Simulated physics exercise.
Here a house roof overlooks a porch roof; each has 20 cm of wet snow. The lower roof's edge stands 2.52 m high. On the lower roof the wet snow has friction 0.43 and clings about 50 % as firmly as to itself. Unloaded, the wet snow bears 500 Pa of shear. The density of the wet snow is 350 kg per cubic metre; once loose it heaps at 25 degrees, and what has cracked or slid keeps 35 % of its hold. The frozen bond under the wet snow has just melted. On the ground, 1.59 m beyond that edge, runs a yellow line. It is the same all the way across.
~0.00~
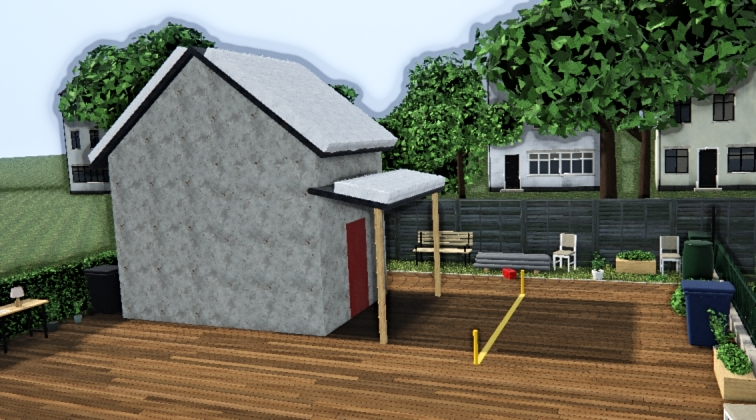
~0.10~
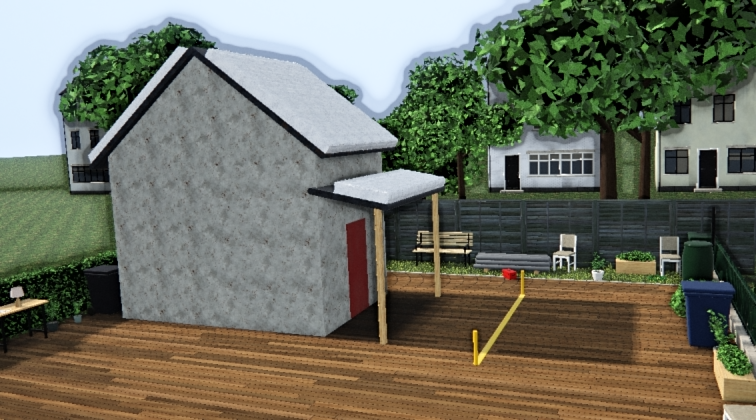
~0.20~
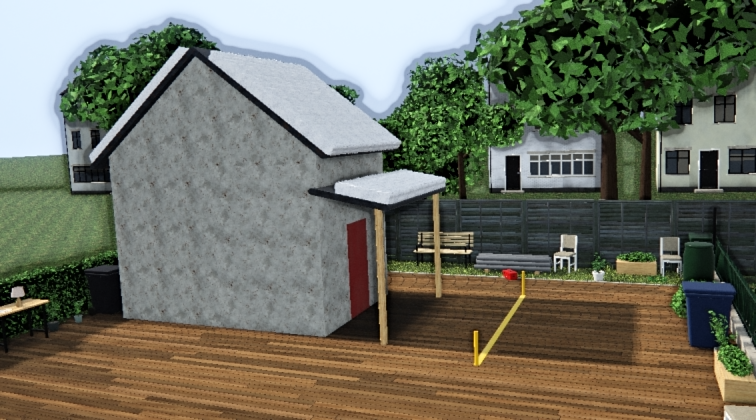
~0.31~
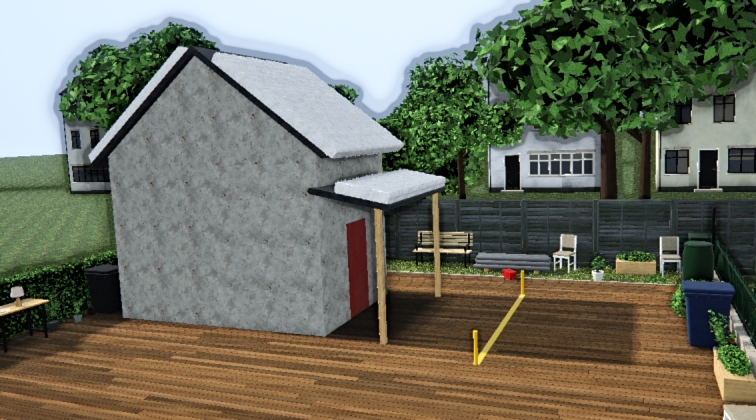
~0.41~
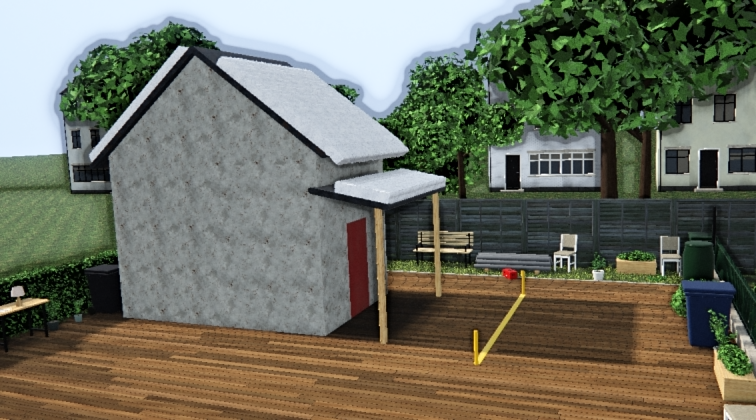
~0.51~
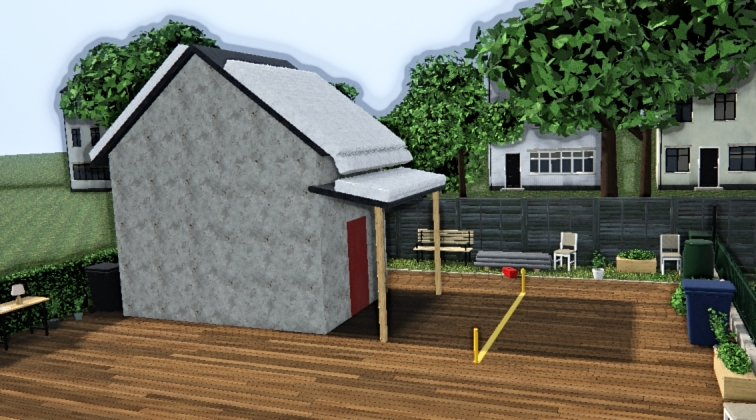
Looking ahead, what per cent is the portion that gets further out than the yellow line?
It comes to some 40 %.
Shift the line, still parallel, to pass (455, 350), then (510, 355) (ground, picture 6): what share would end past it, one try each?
In turn about 55 %, 25 %.
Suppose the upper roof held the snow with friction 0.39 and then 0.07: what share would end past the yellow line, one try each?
In turn about 25 %, 50 %.
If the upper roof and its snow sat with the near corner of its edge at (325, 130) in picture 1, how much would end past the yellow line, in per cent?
In that case some 55 per cent.
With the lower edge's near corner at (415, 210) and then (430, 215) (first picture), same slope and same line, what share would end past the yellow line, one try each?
In turn about 25 %, 16 %.
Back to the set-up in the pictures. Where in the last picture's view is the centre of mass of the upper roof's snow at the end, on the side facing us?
Near (479, 315).
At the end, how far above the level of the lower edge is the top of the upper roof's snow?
Roughly 0.4 m.
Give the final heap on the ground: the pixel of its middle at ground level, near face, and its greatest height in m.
Near (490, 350), some 1.5 m high.
After 1.06 s, none is below the lower edge and 0 % is past the line.
After 1.71 s, 48 % is below the lower edge and 0 % is past the line.
After 2.35 s, 72 % is below the lower edge and 38 % is past the line.
After 3.00 s, 73 % is below the lower edge and 40 % is past the line.
After 3.10 s, at the end, 73 % is below the lower edge and 40 % is past the line.
